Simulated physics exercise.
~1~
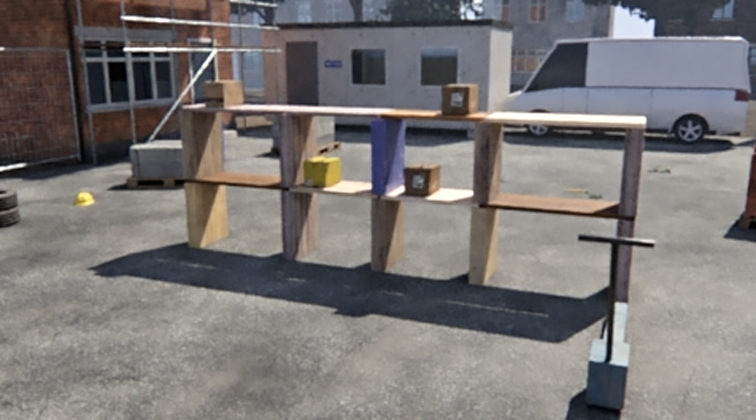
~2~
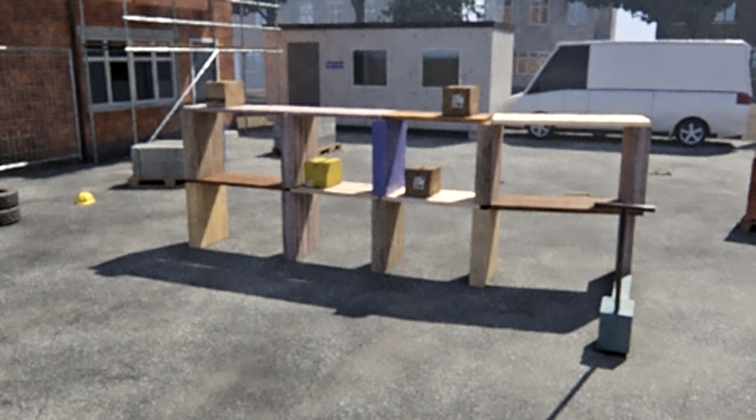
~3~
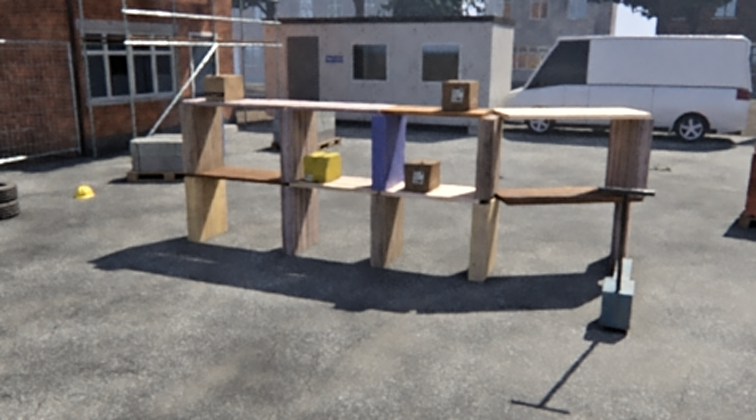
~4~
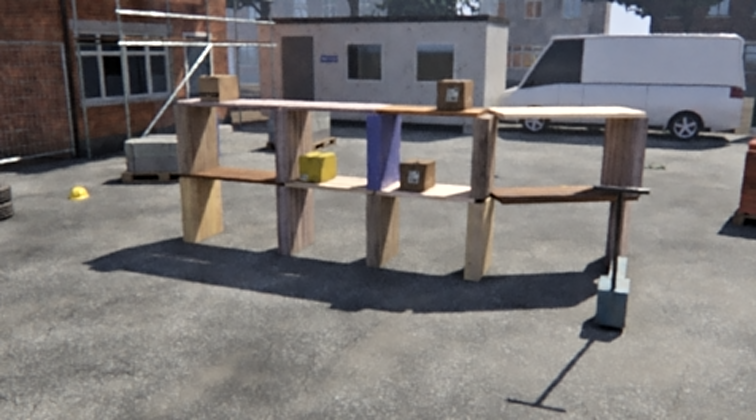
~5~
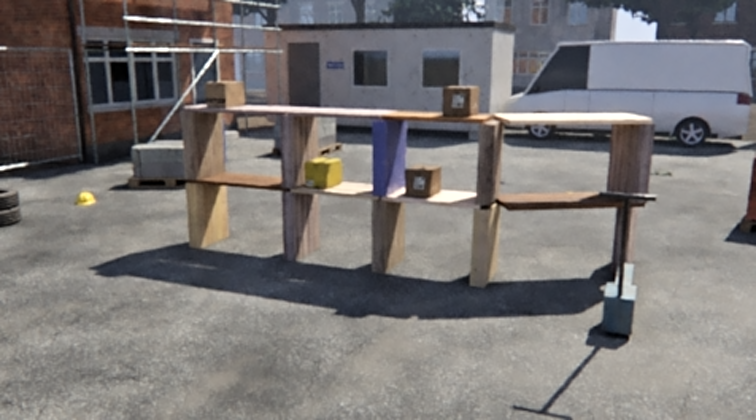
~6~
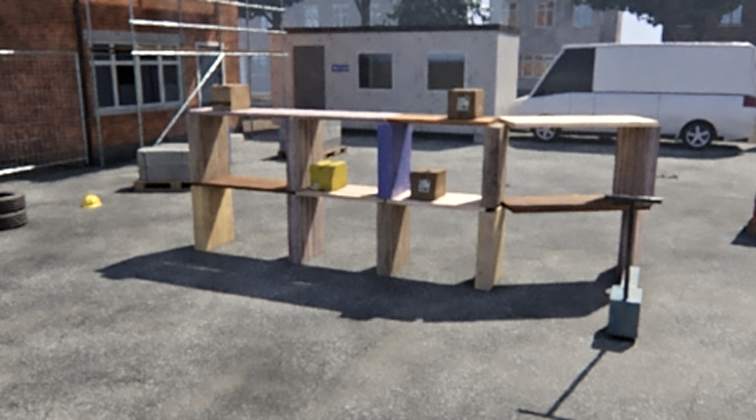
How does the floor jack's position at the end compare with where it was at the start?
At the start the jack stands nearer the viewer, in front of the rack's right end. By the end it is farther back, close against the base of the rightmost upright.
